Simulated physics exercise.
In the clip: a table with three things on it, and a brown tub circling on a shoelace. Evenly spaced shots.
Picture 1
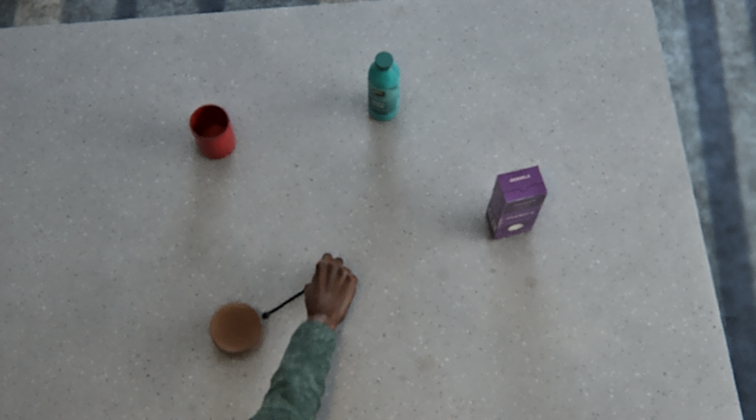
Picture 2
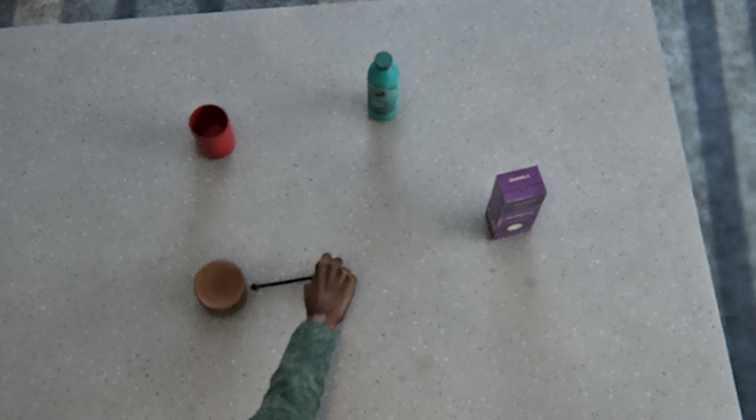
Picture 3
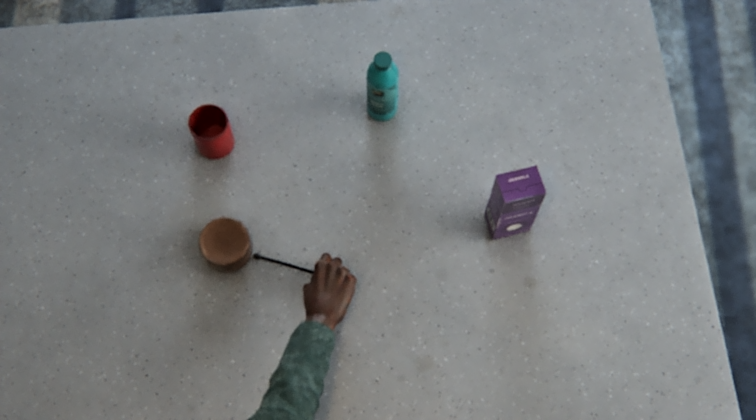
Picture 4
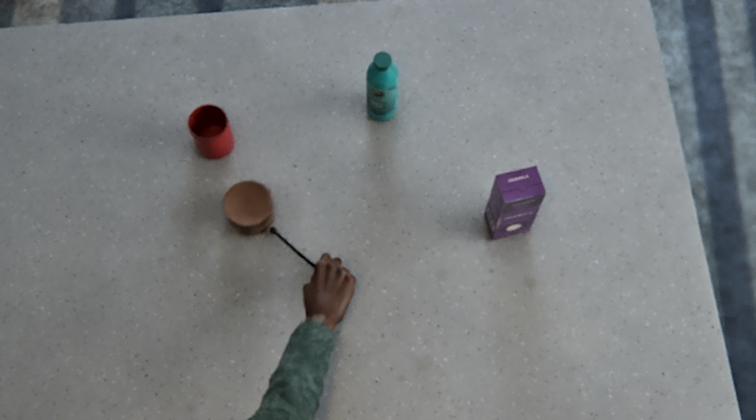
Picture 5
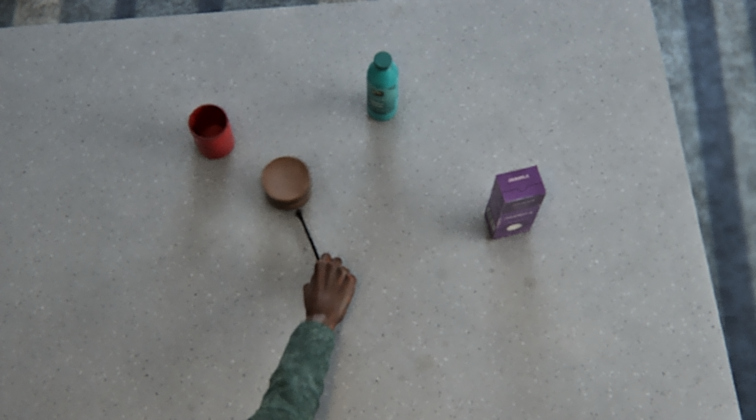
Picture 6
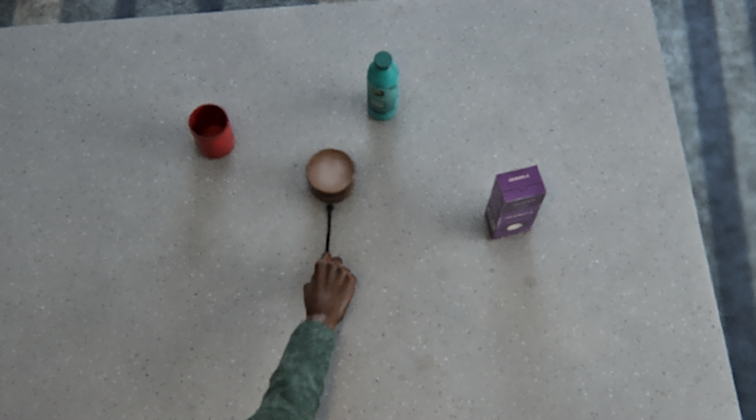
A pale speckled tabletop is seen from above at a slant, with blue-grey patterned fabric beyond its edges. A red mug stands at the upper left, a turquoise bottle near the top centre and a purple carton to the right. From below, a green-sleeved arm holds a dark cord while the brown tub on it swings clockwise from lower left, up past the mug's near side, to above the hand.
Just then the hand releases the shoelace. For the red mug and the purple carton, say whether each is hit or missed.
The red mug is missed, the purple carton is hit.
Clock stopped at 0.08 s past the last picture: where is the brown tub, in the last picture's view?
Somewhere about (416, 192), I'd say.
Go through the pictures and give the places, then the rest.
Brown tub (235, 327); red mug (209, 122); purple carton (522, 184); turquoise bottle (384, 59), in the first frame.
Brown tub (220, 285), in the second frame.
Brown tub (224, 241), in the third frame.
Brown tub (248, 203), in the fourth frame.
Brown tub (286, 178), in the fifth frame.
Brown tub (331, 171); red mug (208, 121); purple carton (521, 183); turquoise bottle (383, 59); going round clockwise, in the sixth frame.
Then, 0.08 s after the last picture, tub near (416, 192).
Then, 0.20 s after the last picture, tub near (471, 195); purple carton pushed aside.
At rest, tub near (463, 187); purple carton pushed aside. The red mug remains clear and the purple carton takes the knock.
